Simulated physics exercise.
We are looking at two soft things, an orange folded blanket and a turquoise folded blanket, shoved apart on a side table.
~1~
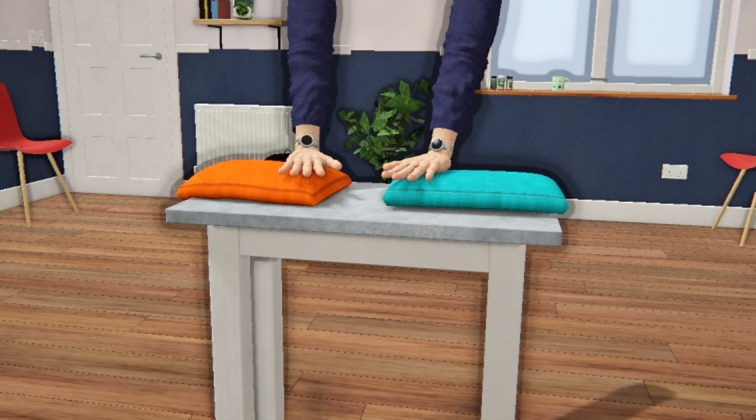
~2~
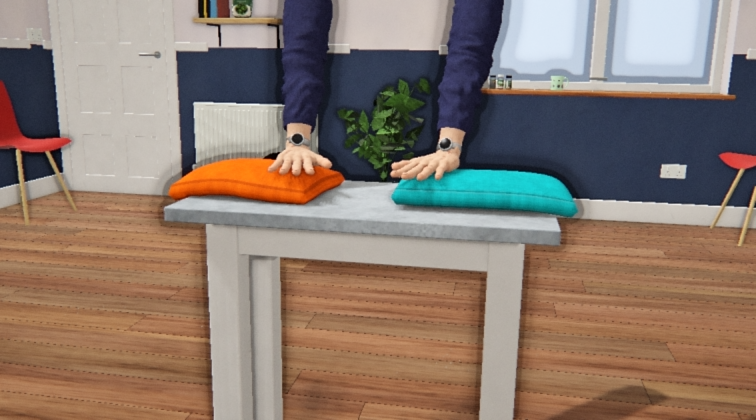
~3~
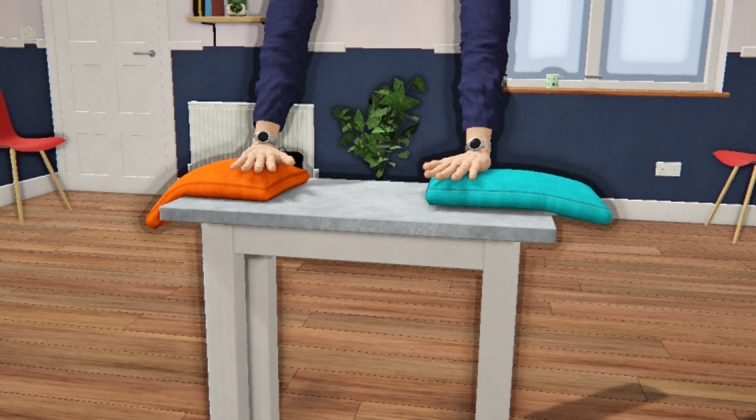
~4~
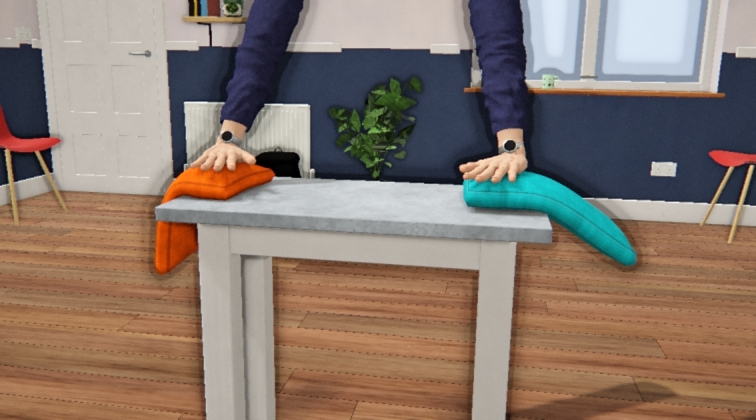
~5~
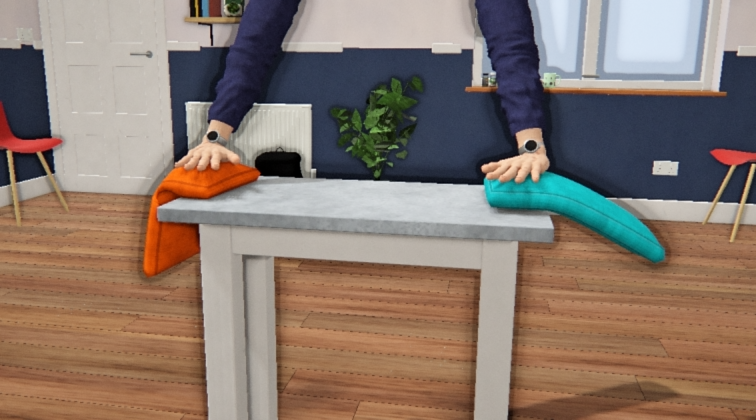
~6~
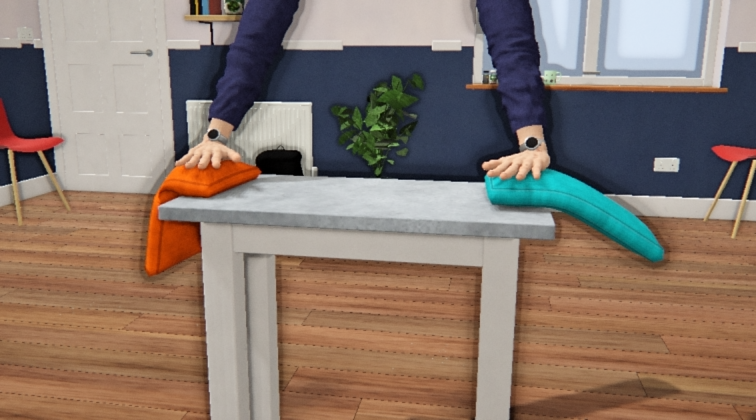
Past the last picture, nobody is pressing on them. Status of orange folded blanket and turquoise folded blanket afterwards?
One by one: The orange folded blanket I'd bet won't be there for long, the turquoise folded blanket I'd bet won't be there for long.
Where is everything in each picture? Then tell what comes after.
In the first picture, orange folded blanket tip (195, 185); turquoise folded blanket tip (561, 200).
In the second picture, orange folded blanket tip (188, 186); turquoise folded blanket tip (569, 203).
In the third picture, orange folded blanket tip (166, 216); turquoise folded blanket tip (602, 211).
In the fourth picture, orange folded blanket tip (174, 261); turquoise folded blanket tip (624, 252).
In the fifth picture, orange folded blanket tip (165, 266); turquoise folded blanket tip (652, 249).
In the sixth picture, orange folded blanket tip (167, 264), well over half past the edge; turquoise folded blanket tip (651, 248), well over half past the edge.
Then, 0.36 s after the last picture, orange folded blanket falling near (189, 300); turquoise folded blanket falling near (583, 302).
Then, 0.64 s after the last picture, orange folded blanket on the floor; turquoise folded blanket on the floor.
At rest, orange folded blanket on the floor; turquoise folded blanket on the floor. The orange folded blanket goes down and the turquoise folded blanket slumps off the end.
